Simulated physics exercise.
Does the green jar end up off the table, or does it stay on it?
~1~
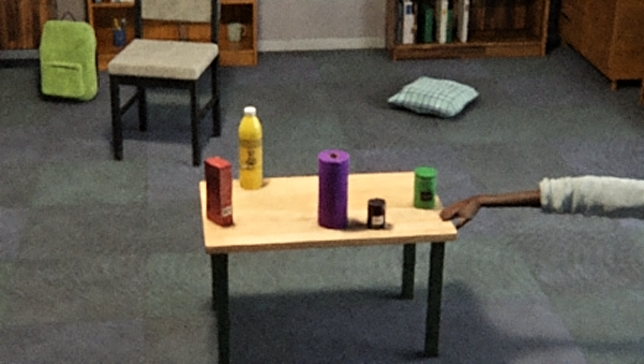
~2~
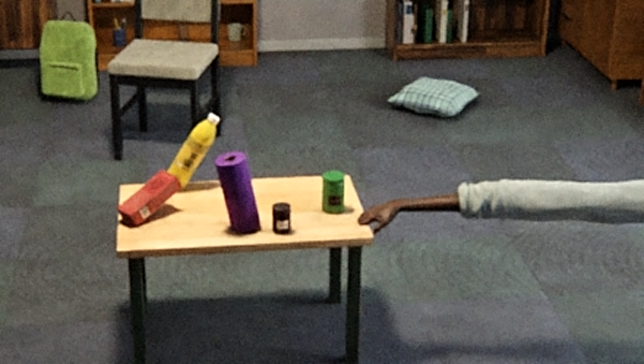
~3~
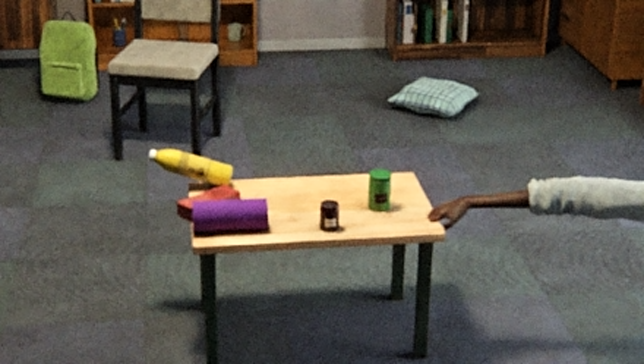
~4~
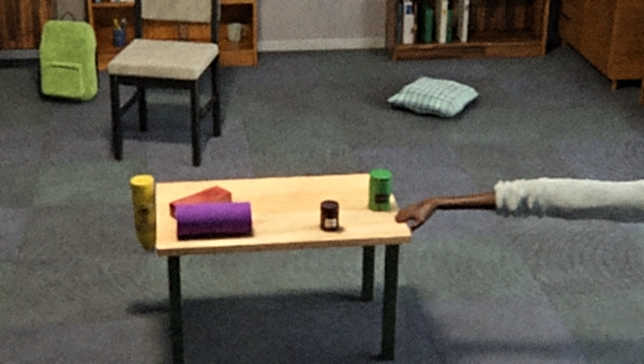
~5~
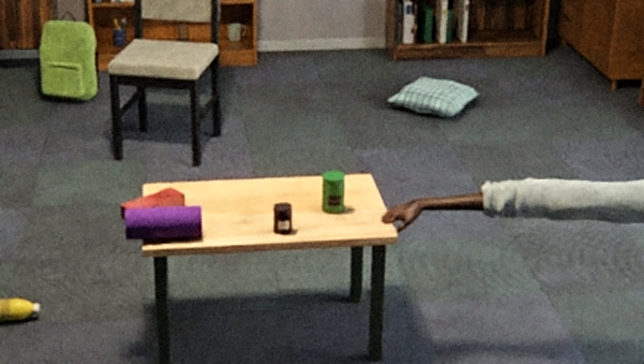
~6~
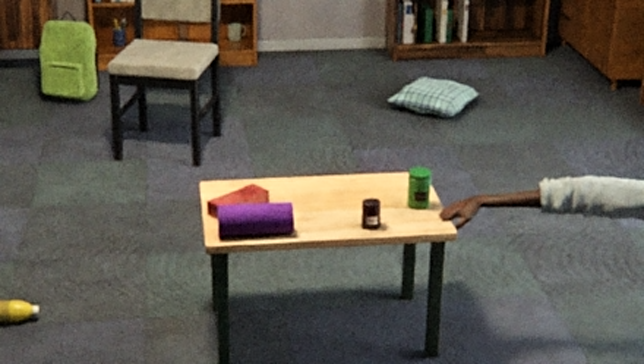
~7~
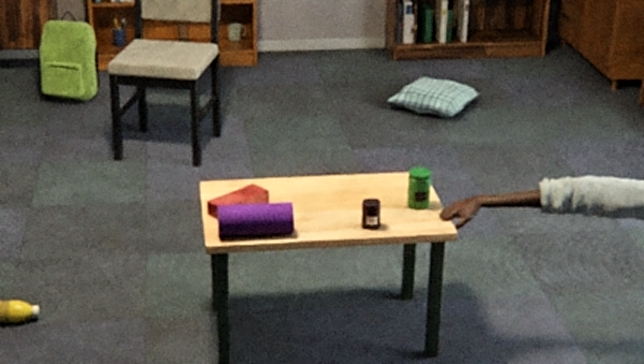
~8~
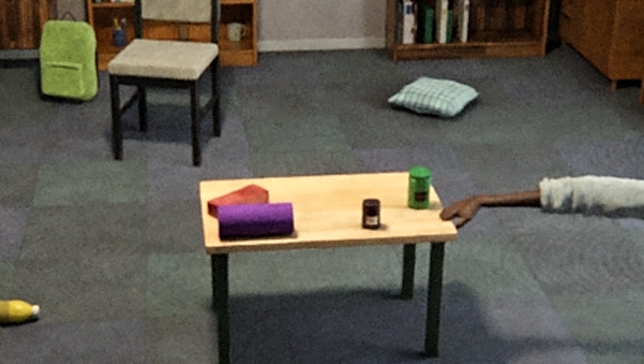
The green jar stays on the table, still standing upright near the right end.
In a carpeted room seen from slightly above, a hand reaches in from the right and holds the edge of a light wooden table, with a chair, a green backpack and a cushion behind. On it stand a red carton, a yellow bottle, a purple roll, a small dark jar and a green jar. The hand pulls the table left, and the carton topples while the bottle and roll tip. As the table shifts right and left again, the roll lies flat and the bottle drops off the left end onto the floor. The table returns right and stops, both jars still upright.
